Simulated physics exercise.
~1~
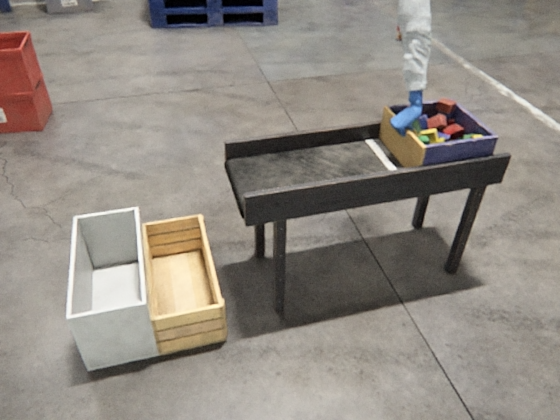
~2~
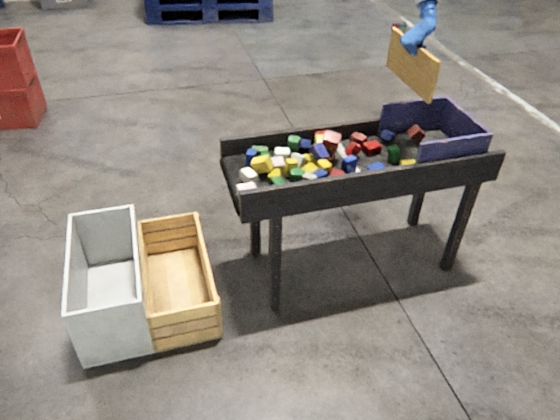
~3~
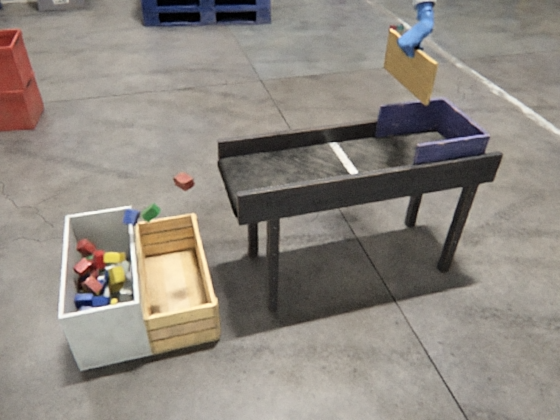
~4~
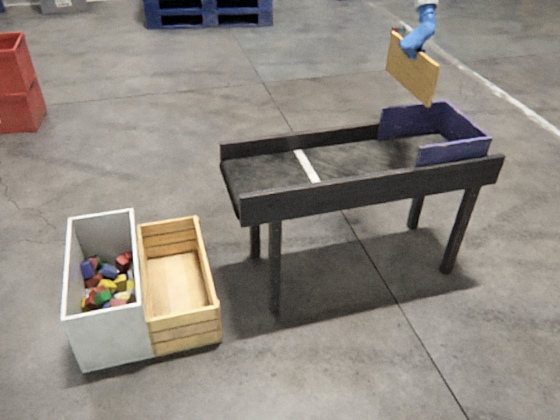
To begin with, a blue-gloved hand holds the wooden gate of a blue pen full of colourful toy bricks, at the right end of a dark, raised belt. The hand lifts the gate, and the loose bricks spread leftward along the belt in a jumbled stream. They fly off the left end, passing over the wooden box and dropping into the taller white bin beyond it. The white stripe shifts along the emptied belt while the gate stays raised. Finally, the bricks lie heaped in the white bin, and the wooden box stands empty.
